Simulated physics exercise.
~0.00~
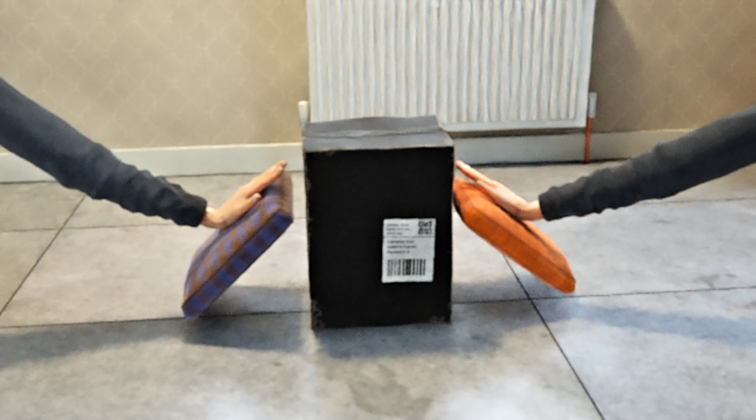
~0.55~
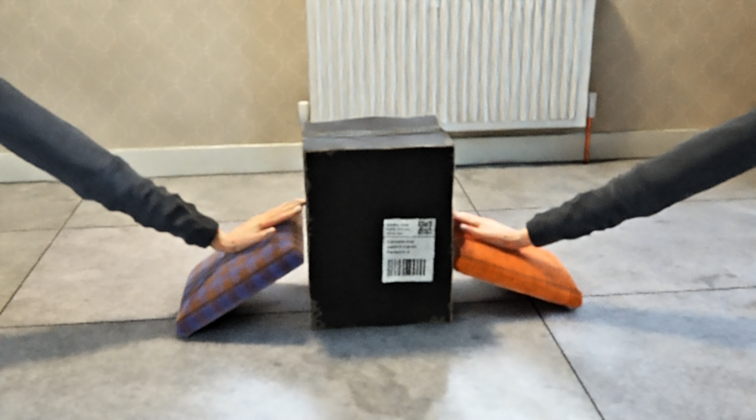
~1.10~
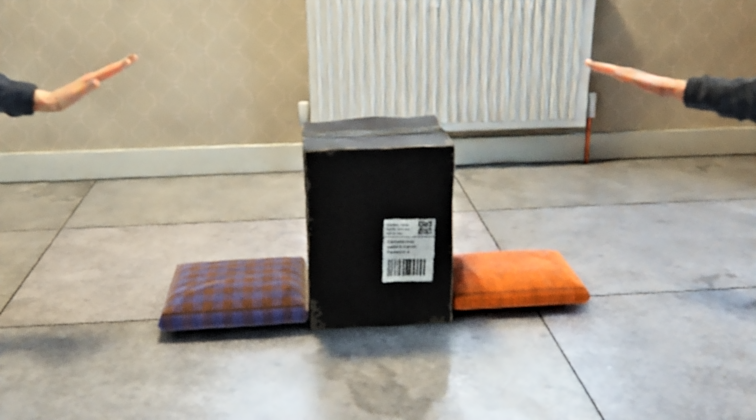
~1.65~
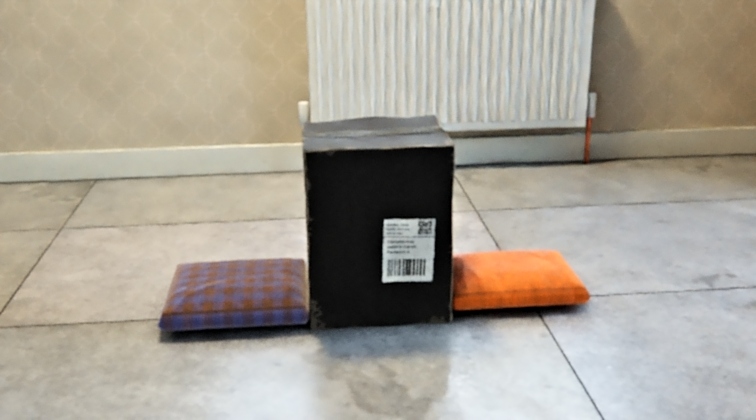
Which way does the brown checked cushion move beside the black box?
It moves down, going from a leaning position to lying flat on the floor.
